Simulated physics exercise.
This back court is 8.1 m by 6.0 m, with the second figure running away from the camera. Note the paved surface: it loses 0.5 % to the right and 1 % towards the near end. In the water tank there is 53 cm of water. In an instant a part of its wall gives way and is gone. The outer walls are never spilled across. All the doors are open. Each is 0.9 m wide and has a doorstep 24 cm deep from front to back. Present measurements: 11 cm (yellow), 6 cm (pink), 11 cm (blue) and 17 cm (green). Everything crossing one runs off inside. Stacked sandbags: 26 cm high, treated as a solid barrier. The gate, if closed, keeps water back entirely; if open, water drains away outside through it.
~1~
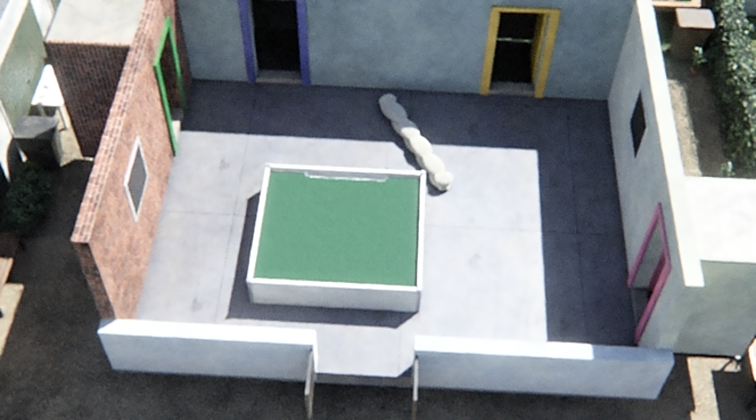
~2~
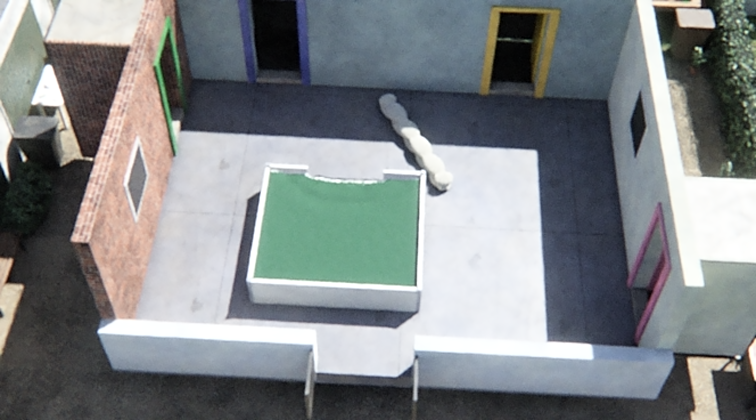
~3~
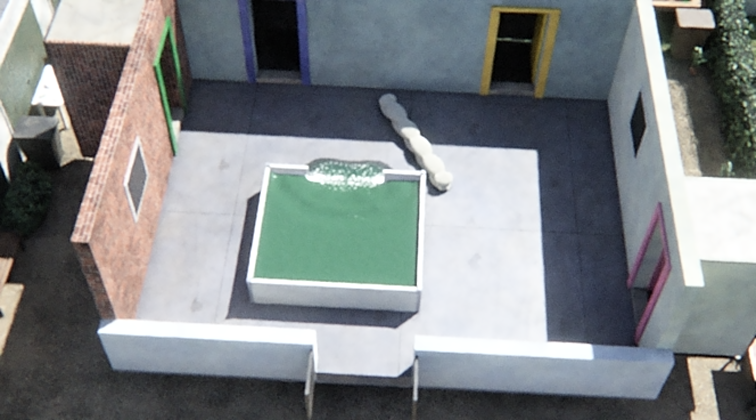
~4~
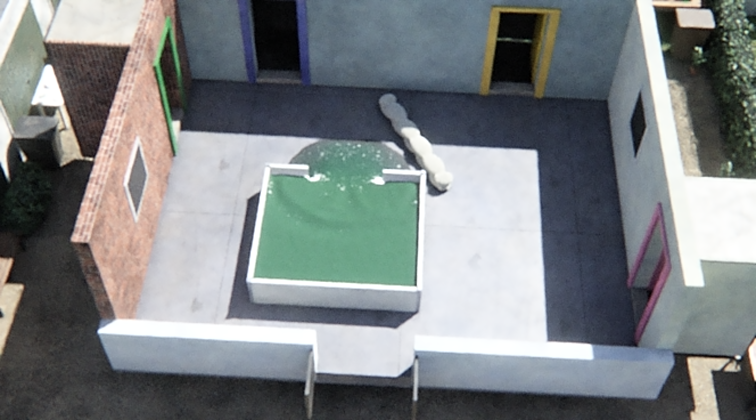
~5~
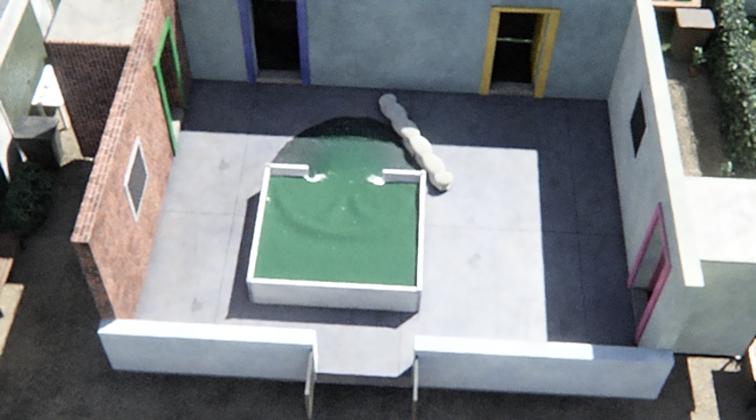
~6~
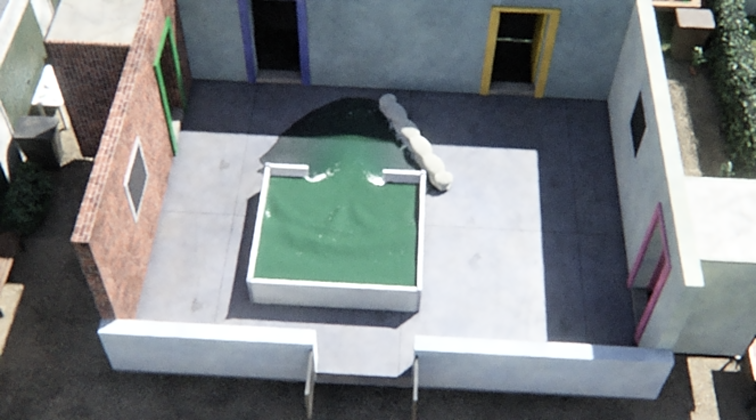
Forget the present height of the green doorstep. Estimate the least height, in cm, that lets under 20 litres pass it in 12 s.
I would say 16 cm.
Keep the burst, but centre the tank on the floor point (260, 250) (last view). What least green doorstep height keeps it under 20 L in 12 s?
Then close to 12.0 cm.
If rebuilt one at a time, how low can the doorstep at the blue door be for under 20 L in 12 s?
Blue would need about 14.5 cm on its own.
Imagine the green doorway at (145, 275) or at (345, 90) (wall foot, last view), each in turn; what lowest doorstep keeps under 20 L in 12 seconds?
Minimums: Roughly 10.0 cm and 31 cm.
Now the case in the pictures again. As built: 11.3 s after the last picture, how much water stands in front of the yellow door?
Lab note: Depth approx. 1.0 cm.
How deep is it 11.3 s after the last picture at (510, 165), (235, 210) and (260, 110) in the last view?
In order: Around 1, 6 and 8 cm.
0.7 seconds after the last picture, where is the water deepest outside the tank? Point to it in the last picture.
(358, 89).
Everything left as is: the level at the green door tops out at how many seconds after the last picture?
Crest at t of about 2.8 s.
Then, 0.7 s after the last picture water covers 15 % of the floor, deepest (36 cm) near (358, 89); it has not reached the green door.
Then, 2.3 s after the last picture water covers 30 % of the floor, deepest (32 cm) near (190, 93); 16 cm at the green door, 0 litres in over its 17 cm doorstep.
Then, 11.3 s after the last picture water covers 85 % of the floor, deepest (14 cm) near (129, 347); 8 cm at the green door, 13 litres in over its 17 cm doorstep.
At the green door as built, the water peaked near 21 cm, 2.9 s after the last picture.
With a doorstep of 14.5 cm, 32 litres would have come in within the 12 s; with 19.5 cm, 5 litres. So under 20 litres takes about 16 cm.
